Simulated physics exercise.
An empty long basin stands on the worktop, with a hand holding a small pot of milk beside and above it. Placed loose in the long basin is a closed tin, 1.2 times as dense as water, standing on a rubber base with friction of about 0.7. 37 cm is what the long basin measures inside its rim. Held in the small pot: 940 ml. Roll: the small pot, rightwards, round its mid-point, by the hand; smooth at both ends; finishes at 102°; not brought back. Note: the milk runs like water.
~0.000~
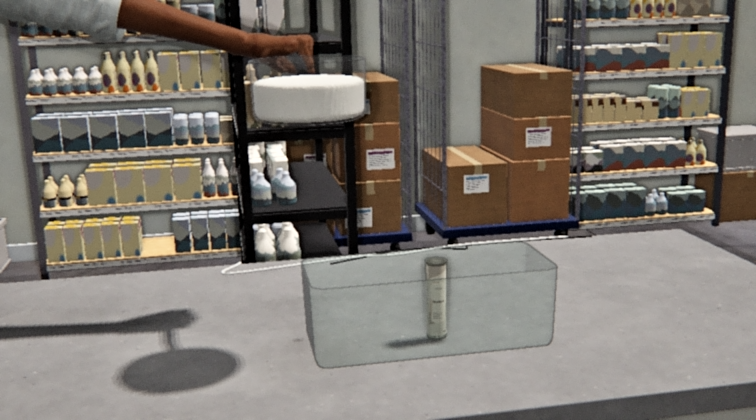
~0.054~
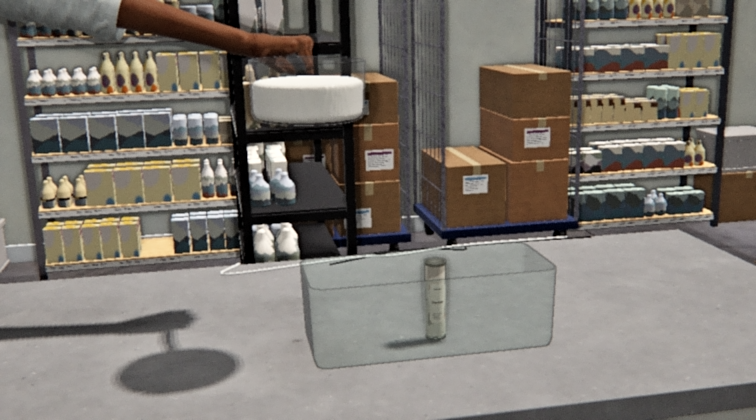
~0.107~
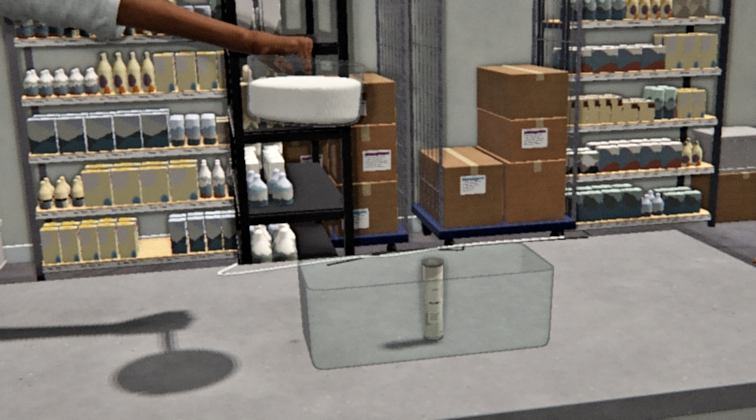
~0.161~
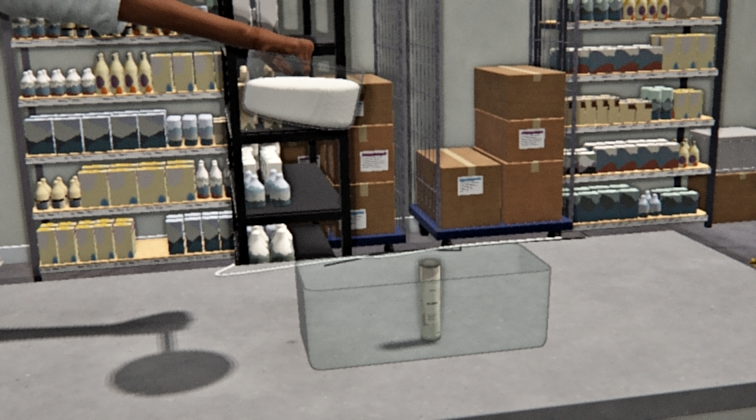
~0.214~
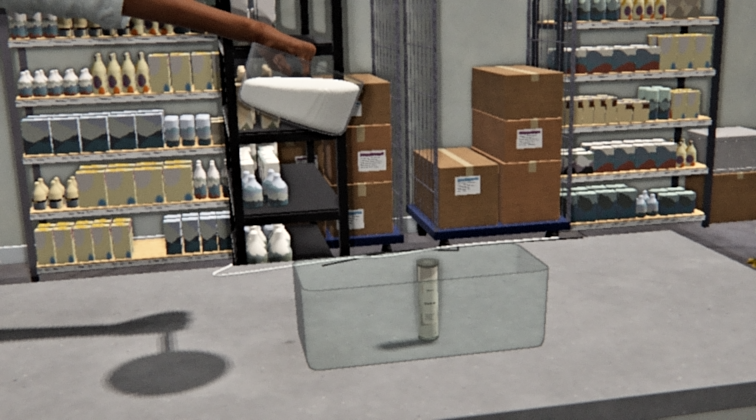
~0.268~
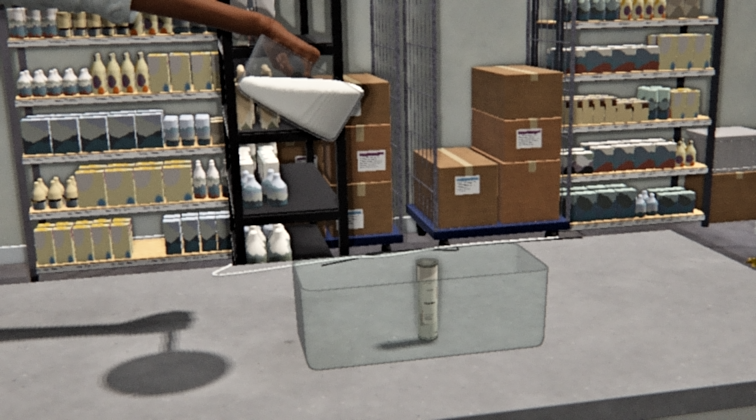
In a stockroom, a hand gradually tilting a small pot of white liquid rightward above a clear basin holding an upright tin.
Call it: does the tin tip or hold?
It tips.
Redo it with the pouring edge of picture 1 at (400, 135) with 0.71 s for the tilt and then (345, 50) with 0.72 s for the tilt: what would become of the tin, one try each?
Try 1: Still standing; try 2: Tipped over.
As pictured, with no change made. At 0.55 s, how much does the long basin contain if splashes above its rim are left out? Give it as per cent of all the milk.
5 %, more or less.
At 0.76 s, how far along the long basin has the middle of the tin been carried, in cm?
The tin is about 1 cm from where it started.
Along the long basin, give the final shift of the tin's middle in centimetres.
9.5 cm.
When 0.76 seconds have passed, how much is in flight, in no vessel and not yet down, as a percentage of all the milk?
Estimated airborne part: Roughly 18 per cent.
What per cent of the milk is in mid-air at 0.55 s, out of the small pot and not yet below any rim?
Near 62 per cent of it all.
Then, 0.55 s in, the tilt is 90° and 34 per cent is still to pour; the tin stands where it began.
Then, 0.76 s in, the tilt is 102° and 9 per cent is still to pour; the tin stands 1 cm from where it began.
Then, 0.97 s in, the tilt is 102° and 1 per cent is still to pour; the tin leans 24°.
Then, 1.21 s in, the tilt is 102° and 0 per cent is still to pour; the tin lies on its side.
Finally, the tin lies on its side.
